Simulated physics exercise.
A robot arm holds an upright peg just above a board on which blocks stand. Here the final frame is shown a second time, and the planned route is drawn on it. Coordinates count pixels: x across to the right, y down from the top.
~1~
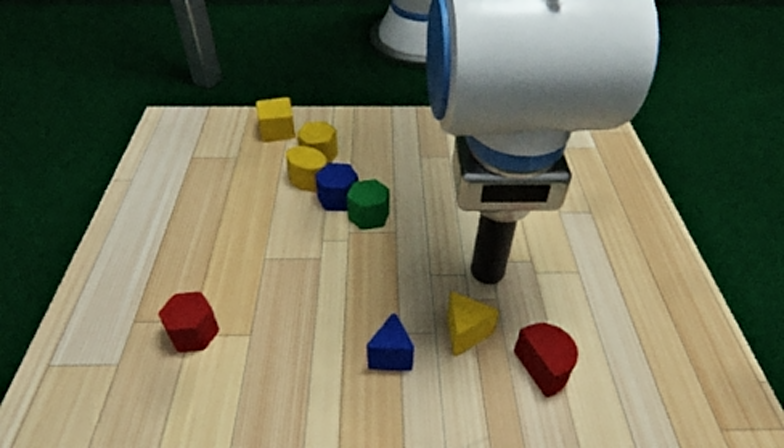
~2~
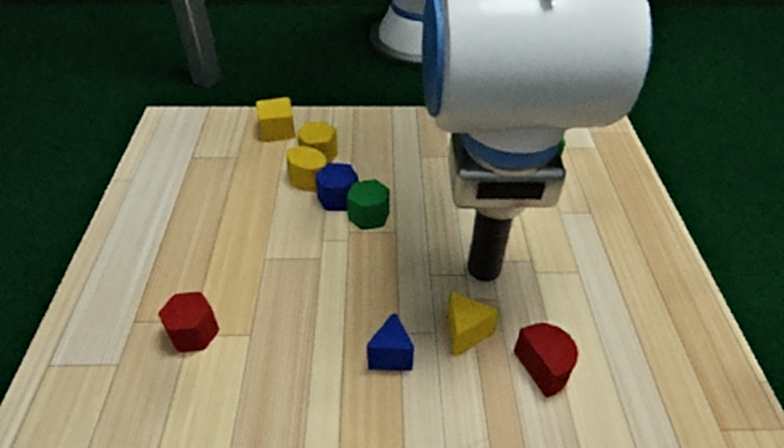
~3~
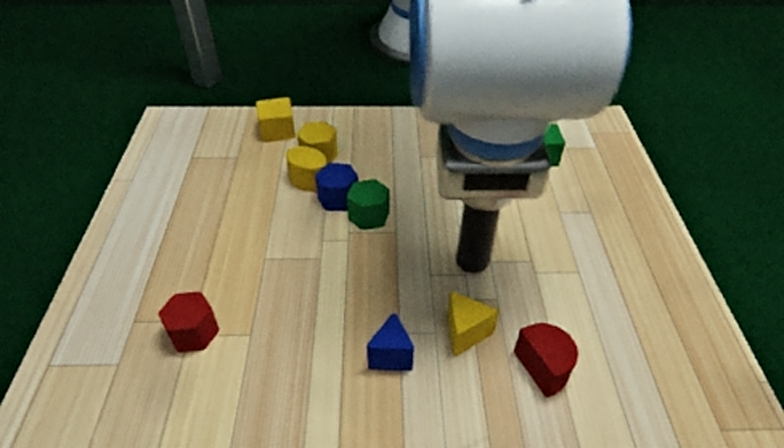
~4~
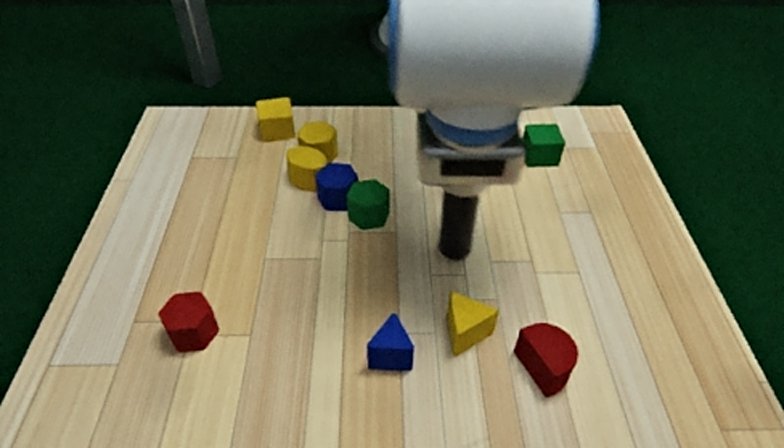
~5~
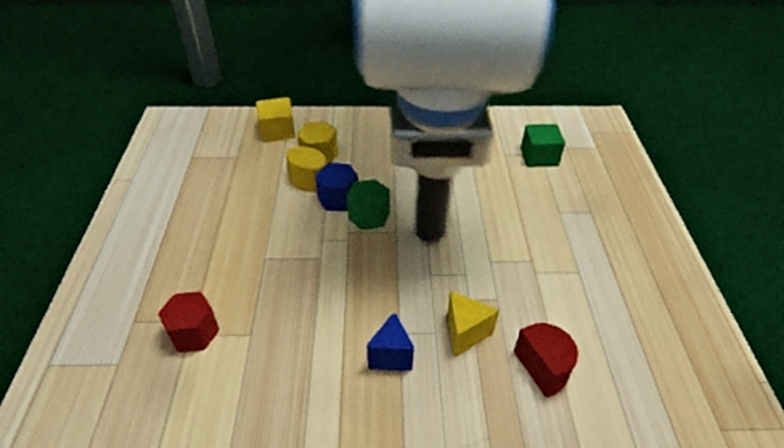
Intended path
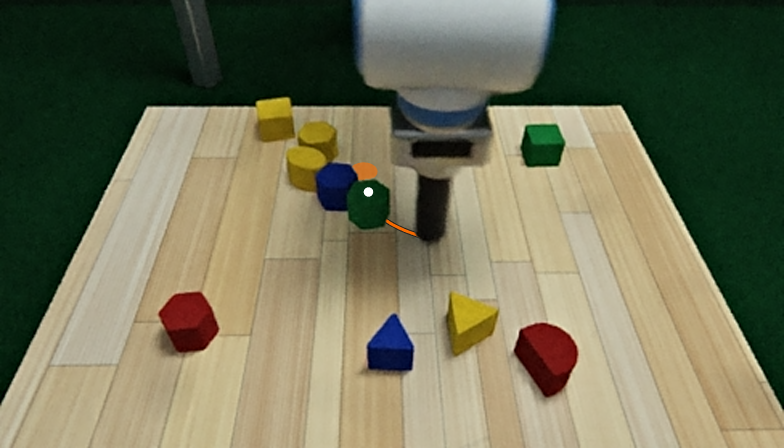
A robot arm holding a dark upright peg starts near the yellow triangular block, shifts slightly left, then glides farther left and toward the back of the wooden board. A green block at the back right comes into view behind it, while all the blocks stay still.
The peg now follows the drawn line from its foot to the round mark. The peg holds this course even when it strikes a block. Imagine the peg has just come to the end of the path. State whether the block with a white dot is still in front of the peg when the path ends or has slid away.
Slipped loose.
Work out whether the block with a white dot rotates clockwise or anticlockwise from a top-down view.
The turn is anti-clockwise.
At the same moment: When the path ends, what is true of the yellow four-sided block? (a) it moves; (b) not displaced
b
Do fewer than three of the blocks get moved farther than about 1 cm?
Short answer: No.
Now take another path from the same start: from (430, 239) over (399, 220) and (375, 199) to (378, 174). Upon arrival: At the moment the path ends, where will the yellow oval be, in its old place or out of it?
Gets moved.
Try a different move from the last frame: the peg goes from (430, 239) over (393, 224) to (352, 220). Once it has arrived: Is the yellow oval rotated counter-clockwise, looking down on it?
Yes, I think so.
The line goes from (430, 239) by way of (390, 223) and (367, 199) to (363, 172); the dot is on the green hexagon.
The first path, step by step. One third of the way, peg at (390, 215); yellow oval at (300, 154); blue hexagon at (331, 171); green hexagon at (360, 187).
Two thirds of the way, peg at (367, 190); yellow oval at (271, 142); blue hexagon at (305, 154), turned 15° anticlockwise; green hexagon at (336, 166).
At the end, peg at (363, 164); yellow four-sided block unmoved; yellow oval at (260, 140); yellow hexagon at (315, 130); blue hexagon at (293, 152), turned 15° anticlockwise; green hexagon at (329, 160), turned 20° anticlockwise.
